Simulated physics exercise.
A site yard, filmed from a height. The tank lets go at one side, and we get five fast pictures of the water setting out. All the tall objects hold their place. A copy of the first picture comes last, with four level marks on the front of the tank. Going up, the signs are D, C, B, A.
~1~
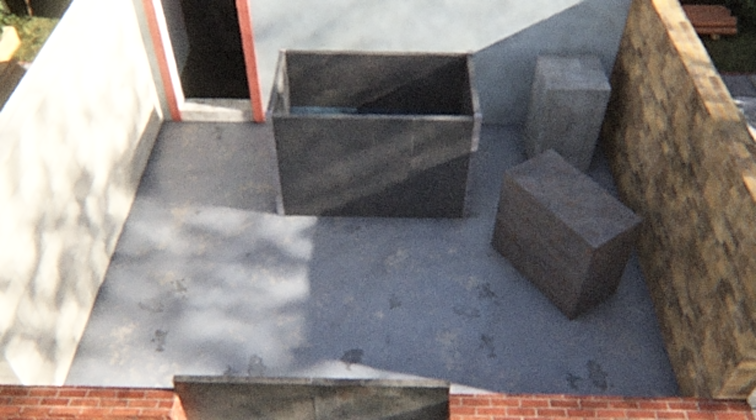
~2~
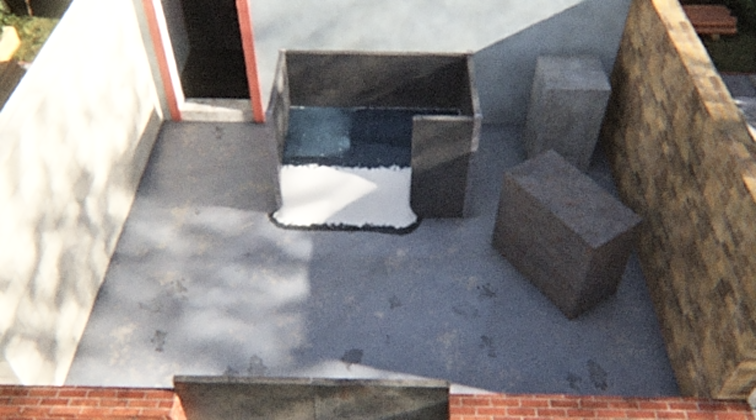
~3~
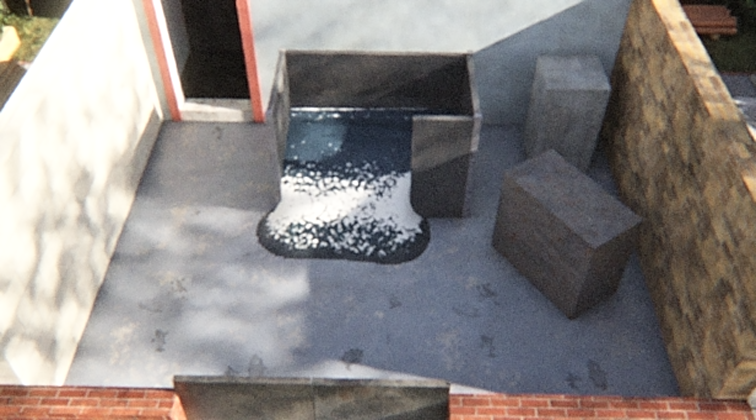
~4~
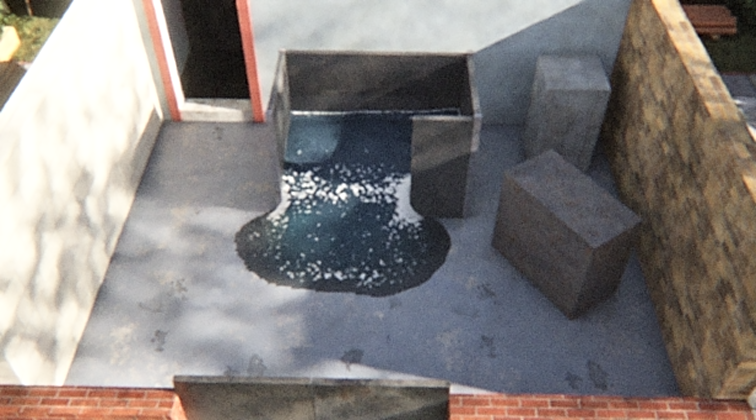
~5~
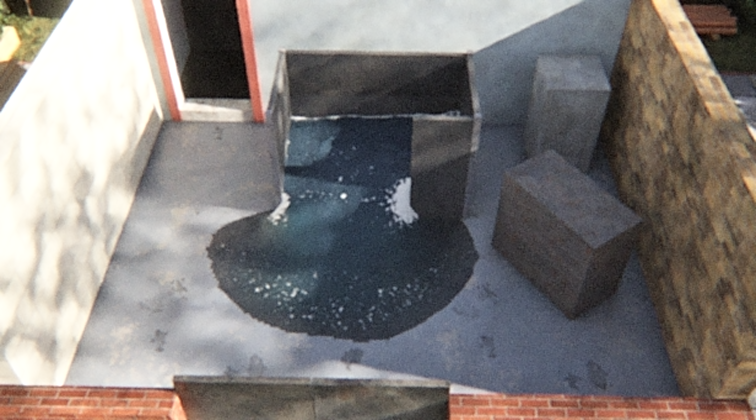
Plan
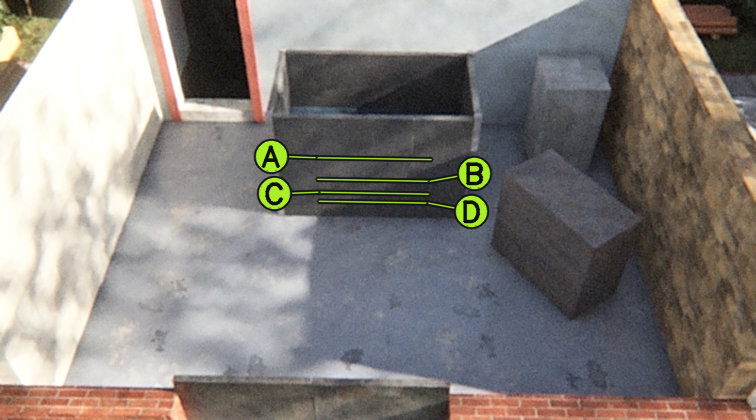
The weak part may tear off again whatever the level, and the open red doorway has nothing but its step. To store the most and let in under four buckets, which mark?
A is the one.
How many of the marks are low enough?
All of the four.
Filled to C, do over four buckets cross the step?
No, that is safe.
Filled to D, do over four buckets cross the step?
No, that is safe.
On the marked copy, A at (373, 158); B at (373, 180); C at (373, 193); D at (373, 202); from the bottom up D, C, B, A.
Choosing A, a bucket or two gets in.
Choosing B, nothing gets over.
Choosing C, nothing gets over.
Choosing D, nothing gets over.
